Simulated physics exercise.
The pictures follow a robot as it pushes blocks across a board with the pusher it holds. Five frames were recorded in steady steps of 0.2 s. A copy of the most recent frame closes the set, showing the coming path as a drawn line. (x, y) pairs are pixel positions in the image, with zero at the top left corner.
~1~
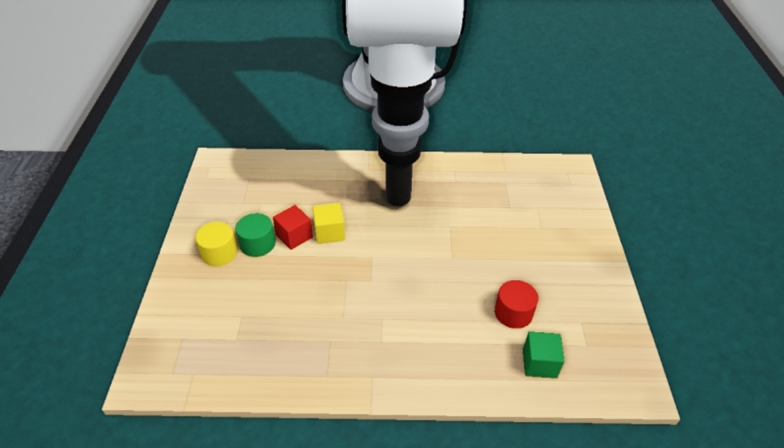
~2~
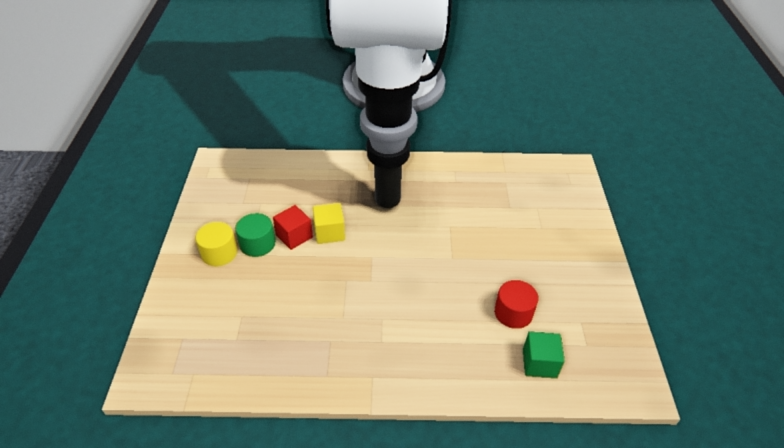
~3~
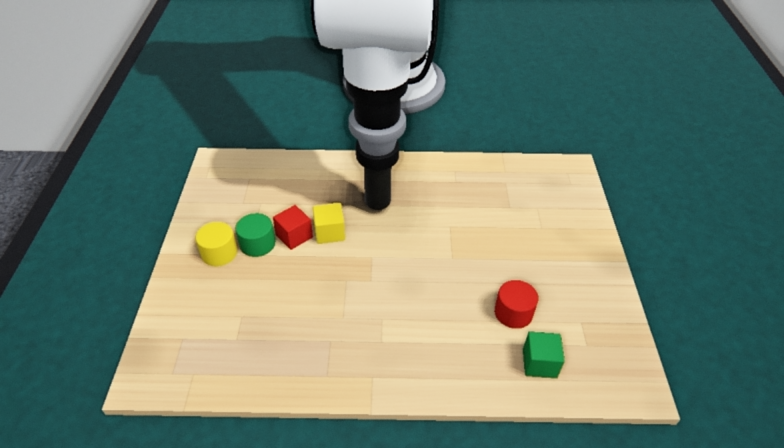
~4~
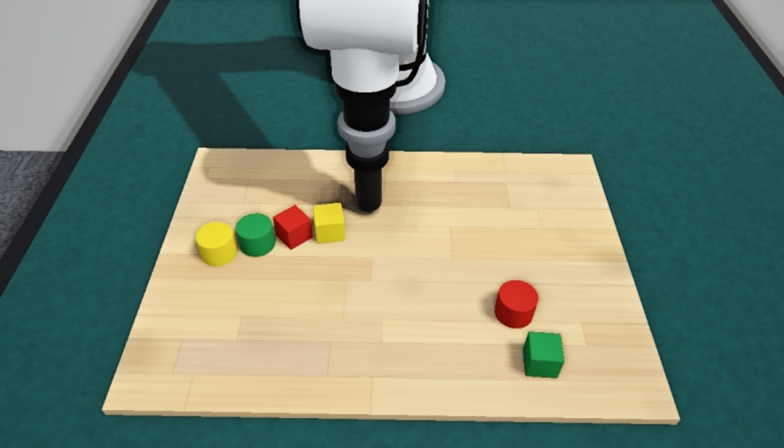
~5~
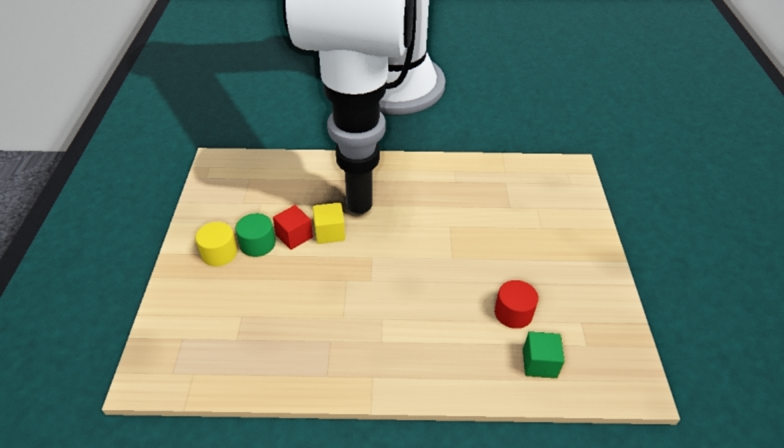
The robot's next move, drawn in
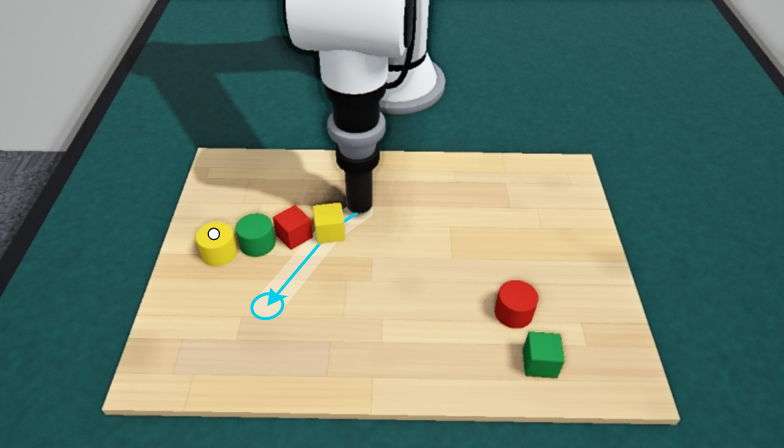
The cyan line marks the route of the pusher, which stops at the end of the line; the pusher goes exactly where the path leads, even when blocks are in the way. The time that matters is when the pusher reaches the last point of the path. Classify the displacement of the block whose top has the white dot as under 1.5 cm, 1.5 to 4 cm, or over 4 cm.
Short of 1.5 cm.
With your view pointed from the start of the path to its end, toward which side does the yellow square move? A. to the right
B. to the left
The answer is B.
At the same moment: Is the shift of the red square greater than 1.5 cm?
Answer: Yes.
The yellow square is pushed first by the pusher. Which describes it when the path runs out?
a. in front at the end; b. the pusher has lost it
a
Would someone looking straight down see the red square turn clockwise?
Yes, that is what happens.
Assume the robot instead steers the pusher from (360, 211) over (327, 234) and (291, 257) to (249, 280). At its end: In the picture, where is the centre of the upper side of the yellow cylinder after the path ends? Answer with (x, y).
Near (188, 234).
Path on the board, from (360, 211) through (312, 252) to (267, 306); the dot is on the yellow cylinder.
What follows on the original path. One third of the way, pusher (325, 232); yellow cylinder (209, 235); green cylinder (246, 225); red square (280, 226), turned 60° clockwise; yellow square (308, 238), turned 40° anticlockwise.
Two thirds of the way, pusher (297, 264); yellow cylinder (209, 235); green cylinder (246, 225); red square (280, 226), turned 60° clockwise; yellow square (285, 275), turned 70° anticlockwise.
At the end, pusher (266, 301); yellow cylinder (209, 235); green cylinder (246, 225); red square (280, 226), turned 60° clockwise; yellow square (262, 315), turned 100° anticlockwise.
